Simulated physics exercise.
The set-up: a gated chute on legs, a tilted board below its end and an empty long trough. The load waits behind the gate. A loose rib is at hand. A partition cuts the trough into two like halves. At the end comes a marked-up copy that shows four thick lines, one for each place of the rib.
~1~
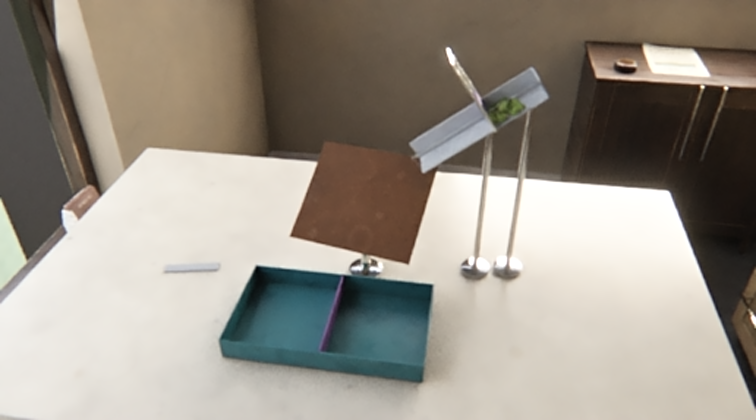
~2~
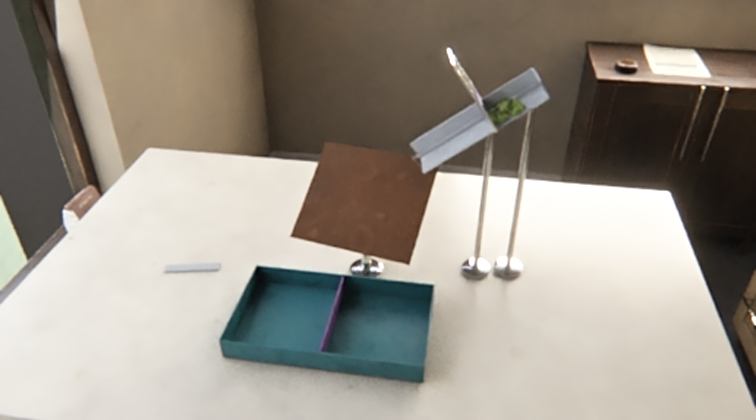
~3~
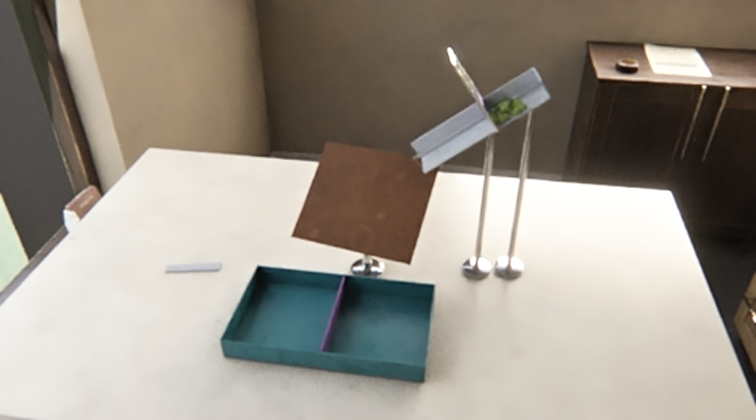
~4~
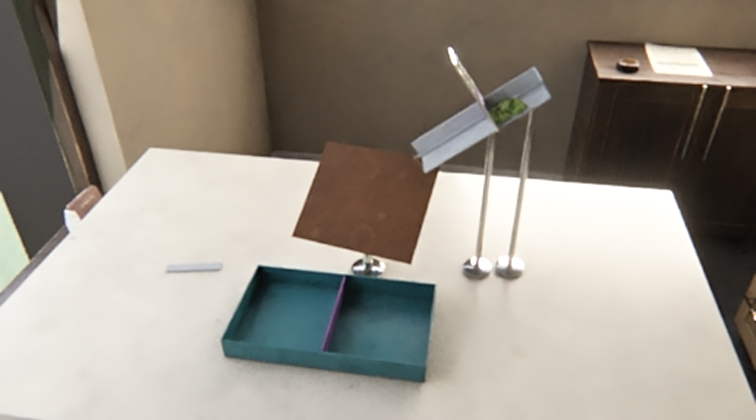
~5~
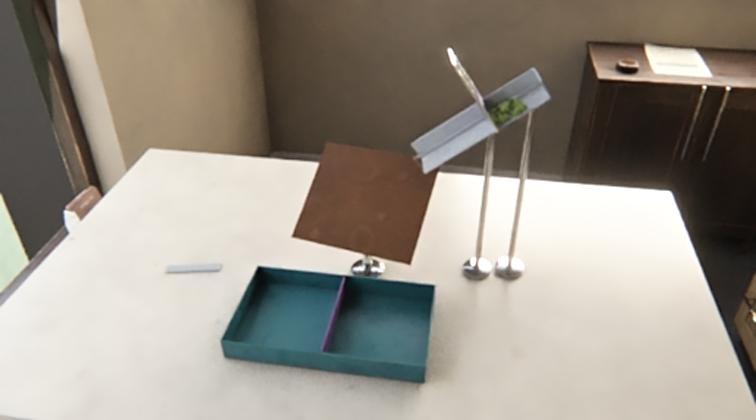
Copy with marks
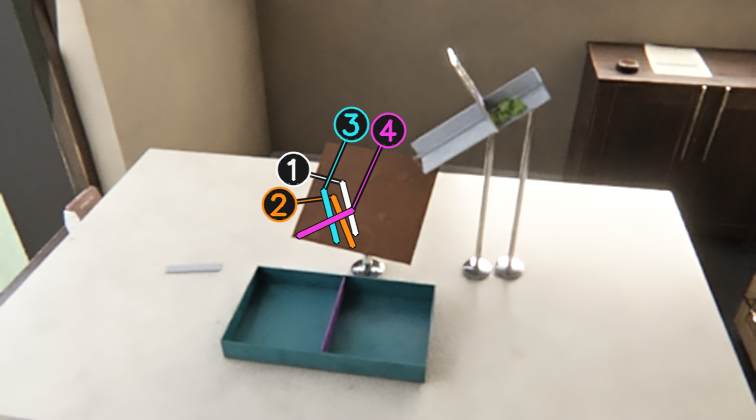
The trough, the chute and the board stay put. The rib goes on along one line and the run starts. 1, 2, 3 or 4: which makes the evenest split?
It is 3.
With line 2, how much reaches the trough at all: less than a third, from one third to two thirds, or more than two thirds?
More than two thirds.
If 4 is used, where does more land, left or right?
Left.
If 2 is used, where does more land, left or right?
More lands on the right.
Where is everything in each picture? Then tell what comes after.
Load behind the gate (502, 108), dried peas; lip of the chute (422, 165), sloping gently, in the first picture.
Middle of the board (365, 199), tilted fairly steeply; middle of its low edge (348, 250); of its high edge (382, 151), in the second picture.
Front corners of the trough (220, 340) and (425, 366); front end of its middle wall (320, 352); gate still shut (480, 102), in the third picture.
Middle of the load (504, 108); lip (424, 165), in the fourth picture.
Middle of the load (504, 109); lip (423, 166), in the fifth picture.
On the marked copy, line 1 from (342, 183) to (355, 233); line 2 from (333, 197) to (352, 245); line 3 from (323, 190) to (336, 240); line 4 from (351, 210) to (299, 235).
Choosing 1, of what is caught, about a tenth in the left half, almost all in the right.
Choosing 2, of what is caught, not one piece in the left half, every piece in the right.
Choosing 3, of what is caught, roughly half in the left half, roughly half in the right.
Choosing 4, of what is caught, the larger part in the left half, roughly a quarter in the right.
